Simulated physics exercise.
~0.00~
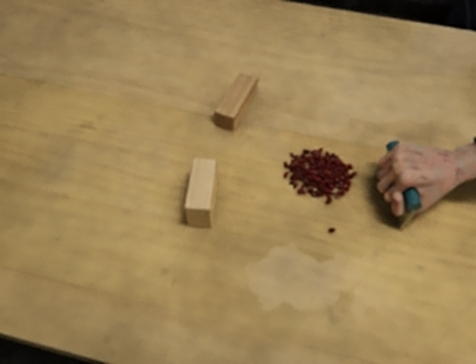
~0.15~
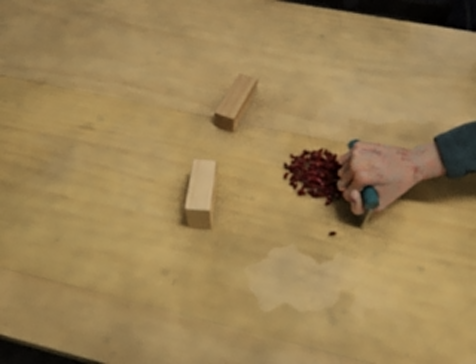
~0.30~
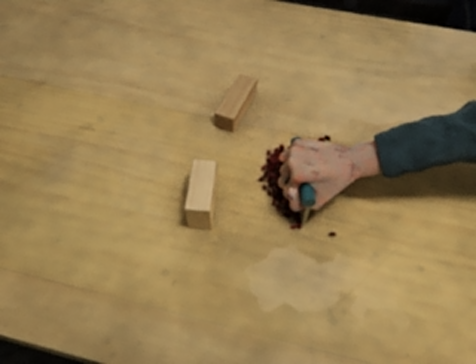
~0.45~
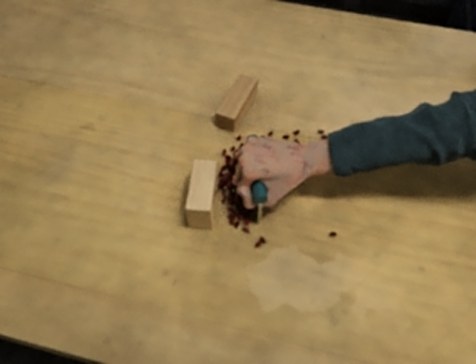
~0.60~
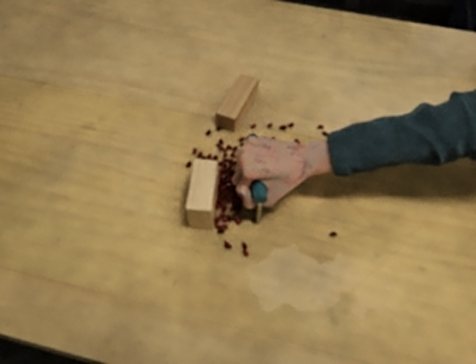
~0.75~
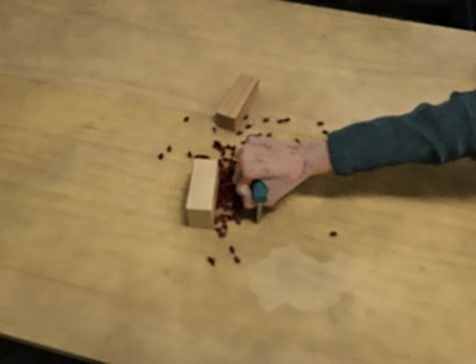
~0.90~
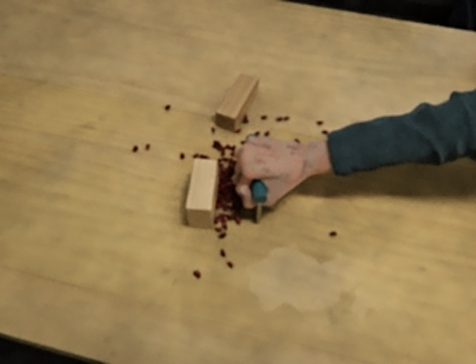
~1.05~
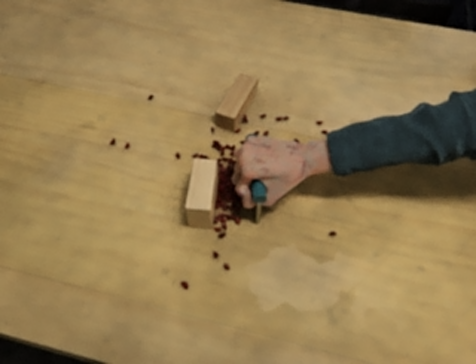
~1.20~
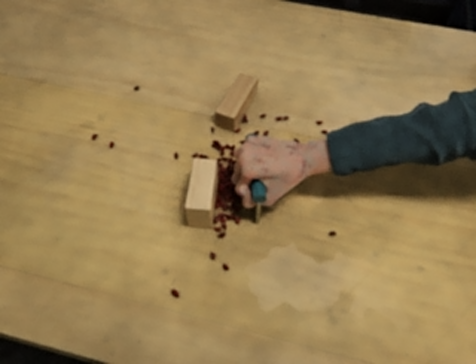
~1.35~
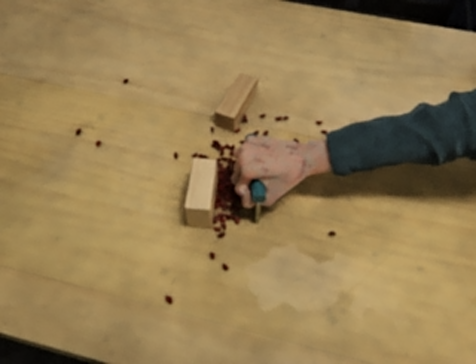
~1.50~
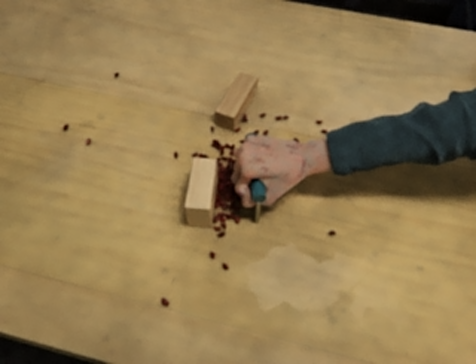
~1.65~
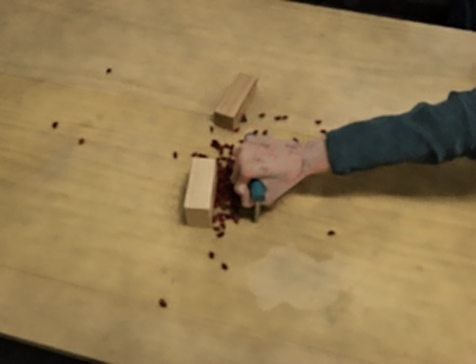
A hand pushes red beans left against two wooden blocks, and a few scatter beyond them.
